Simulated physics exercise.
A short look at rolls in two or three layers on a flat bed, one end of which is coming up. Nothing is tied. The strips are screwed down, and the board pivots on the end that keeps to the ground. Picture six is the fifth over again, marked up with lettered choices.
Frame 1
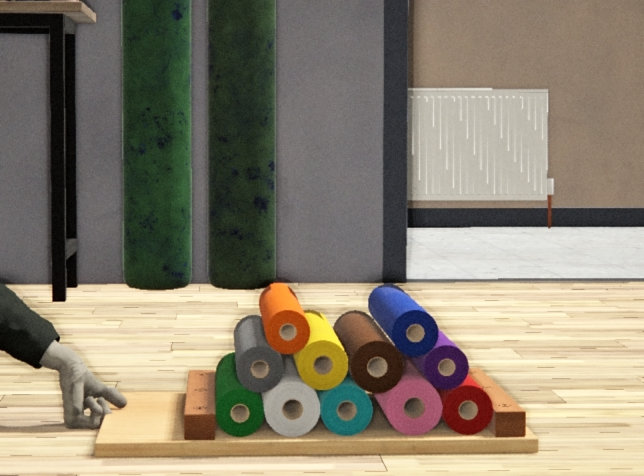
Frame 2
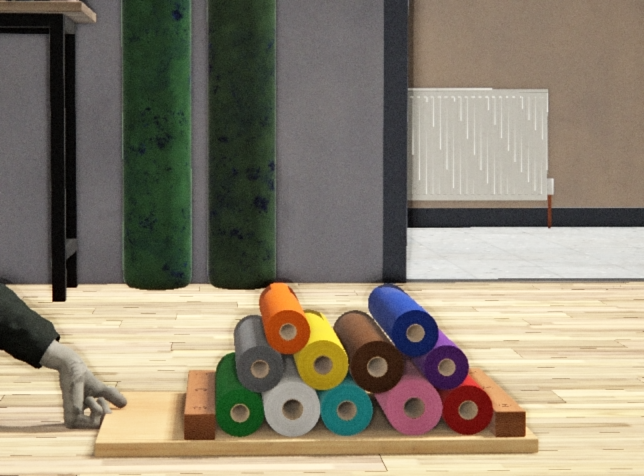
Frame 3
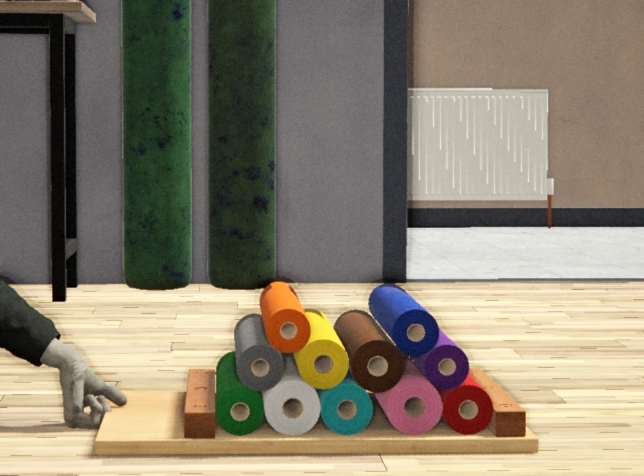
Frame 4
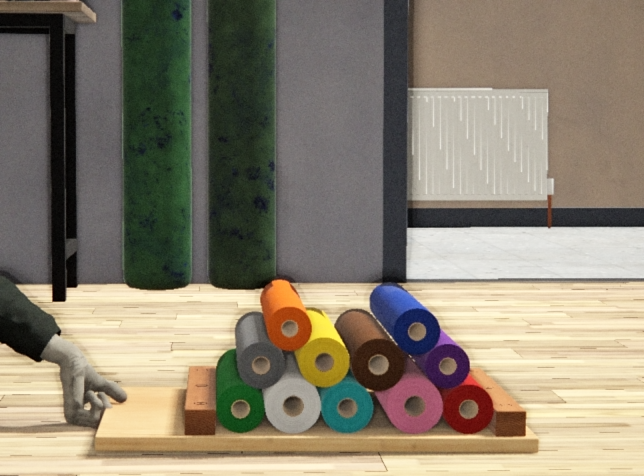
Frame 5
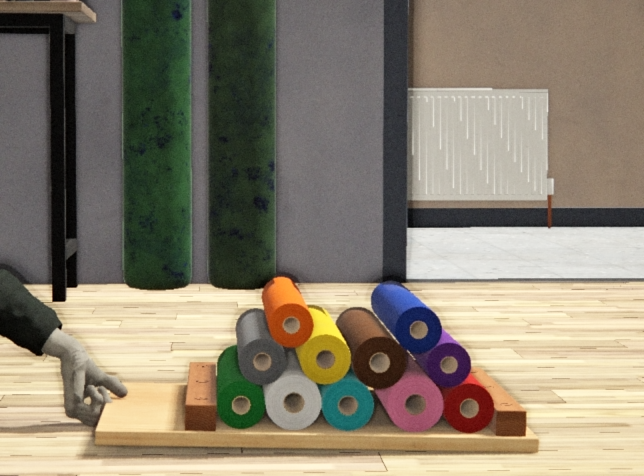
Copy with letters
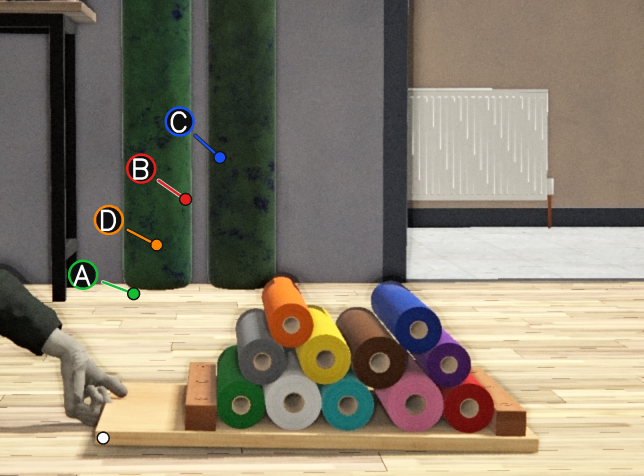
A gloved-looking hand at the left end of a flat wooden board starts out low beside it, then slowly raises that end a little. The coloured rolls stacked between two wooden strips tilt slightly with the board, keeping their places in the pile as its right end stays on the floor.
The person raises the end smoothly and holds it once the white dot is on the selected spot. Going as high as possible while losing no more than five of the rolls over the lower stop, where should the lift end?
The last mark within the limit is B.
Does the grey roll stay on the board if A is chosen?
Yes.
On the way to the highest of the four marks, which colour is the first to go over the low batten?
It is the purple one.
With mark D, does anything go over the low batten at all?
Yes.
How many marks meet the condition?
Three of them.
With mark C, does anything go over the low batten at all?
Yes, at C.
On the marked copy, A at (134, 294); B at (186, 199); C at (220, 158); D at (157, 245); the white dot at (103, 438).
Taking B. A third of the way, board at 19°.
Two thirds of the way, board at 35°.
When it is over, board at 35°, five over the low batten.
As for the rest, A one over the low batten (purple); C six over the low batten; D five over the low batten.
